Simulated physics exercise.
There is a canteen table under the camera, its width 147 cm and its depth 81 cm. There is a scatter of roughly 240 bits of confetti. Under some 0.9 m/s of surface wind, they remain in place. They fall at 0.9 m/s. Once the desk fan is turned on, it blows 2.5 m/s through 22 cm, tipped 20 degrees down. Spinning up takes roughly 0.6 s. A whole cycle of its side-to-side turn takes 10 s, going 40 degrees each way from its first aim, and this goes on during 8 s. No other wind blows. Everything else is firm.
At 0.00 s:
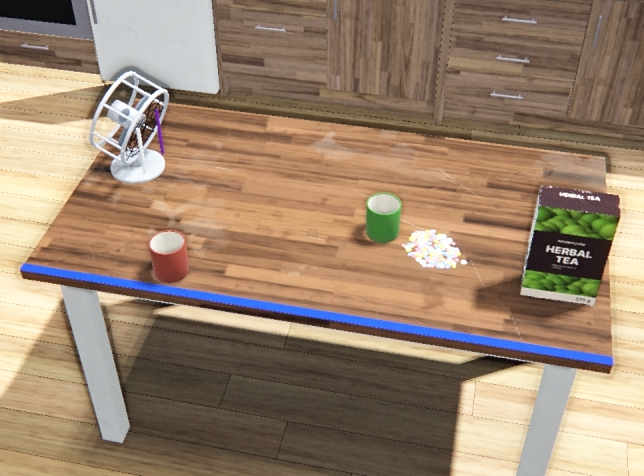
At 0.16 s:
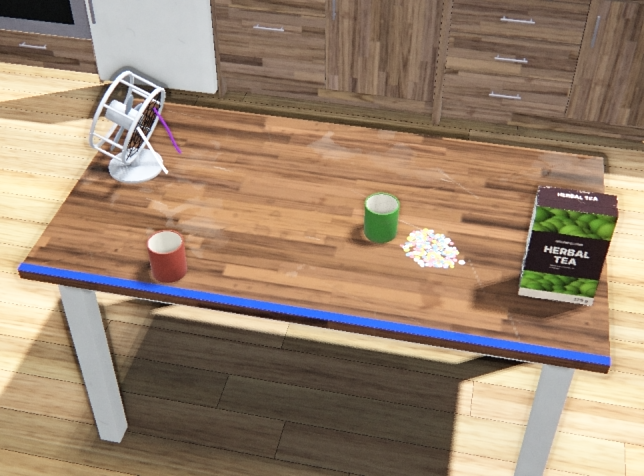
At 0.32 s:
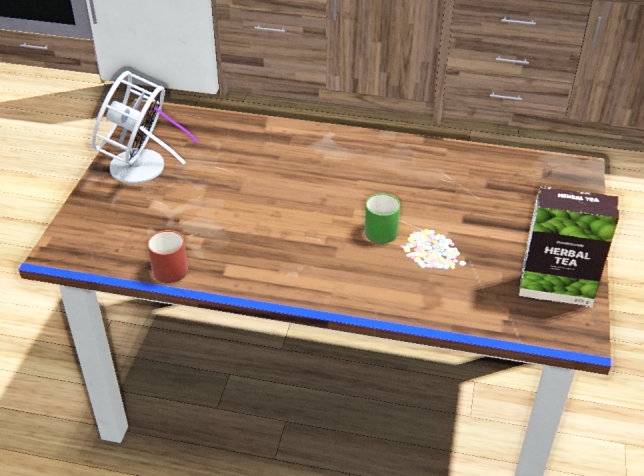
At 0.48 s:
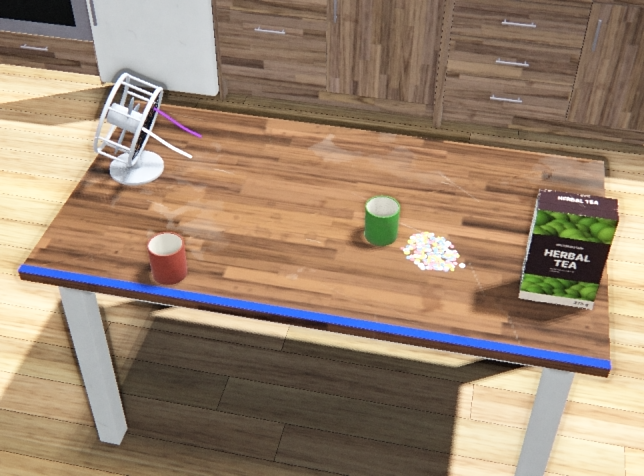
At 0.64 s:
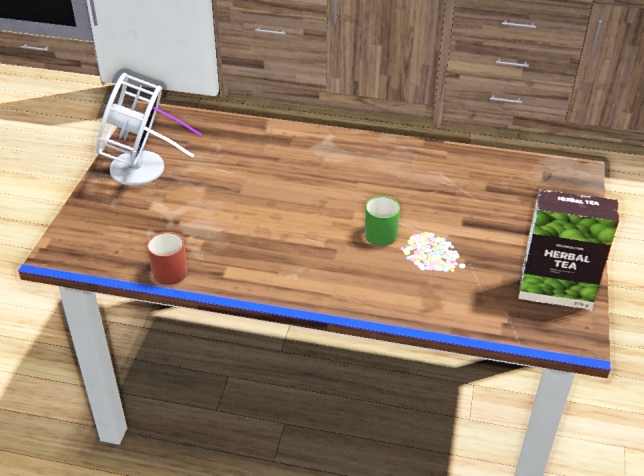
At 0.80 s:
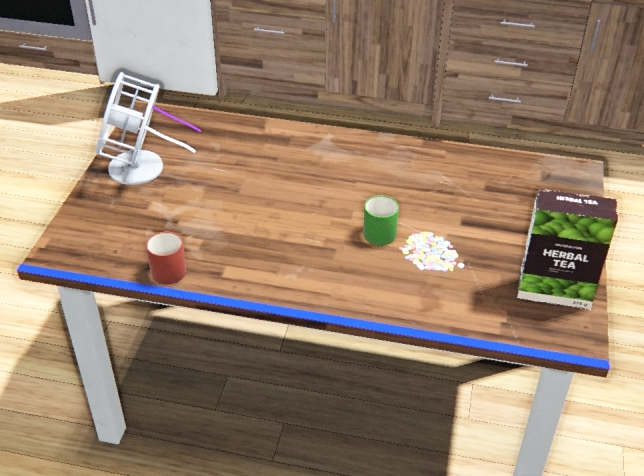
We see a wooden table holding a small fan, a red mug, a green mug, scattered confetti and a herbal tea box; the fan's head turns gradually towards the back, its ribbons streaming out, while everything else stays still.
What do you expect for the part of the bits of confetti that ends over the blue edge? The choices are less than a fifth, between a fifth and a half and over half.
By the end, fewer than one fifth of them sit over the blue edge.
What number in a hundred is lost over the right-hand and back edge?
4 % right-hand and 0 % back.
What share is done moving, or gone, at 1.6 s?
Near 10 %.
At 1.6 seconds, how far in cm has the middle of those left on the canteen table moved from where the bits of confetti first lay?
About 0 cm.
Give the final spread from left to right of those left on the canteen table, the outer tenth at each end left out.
The middle group spans some 10 cm.
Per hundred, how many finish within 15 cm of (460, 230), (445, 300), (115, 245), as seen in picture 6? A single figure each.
I would say some 70 %, 20 % and 0 % respectively.
After 1.6 s, 100 % are still on the top, 0 % are over the blue edge; the middle of those left on the top is near (433, 253).
After 2.6 s, 99 % are still on the top, 0 % are over the blue edge; the middle of those left on the top is near (433, 253).
After 4.4 s, 99 % are still on the top, 0 % are over the blue edge; the middle of those left on the top is near (433, 253).
After 8.0 s, at the end, 0 % are over the blue edge; the middle of those left on the top is near (431, 254).
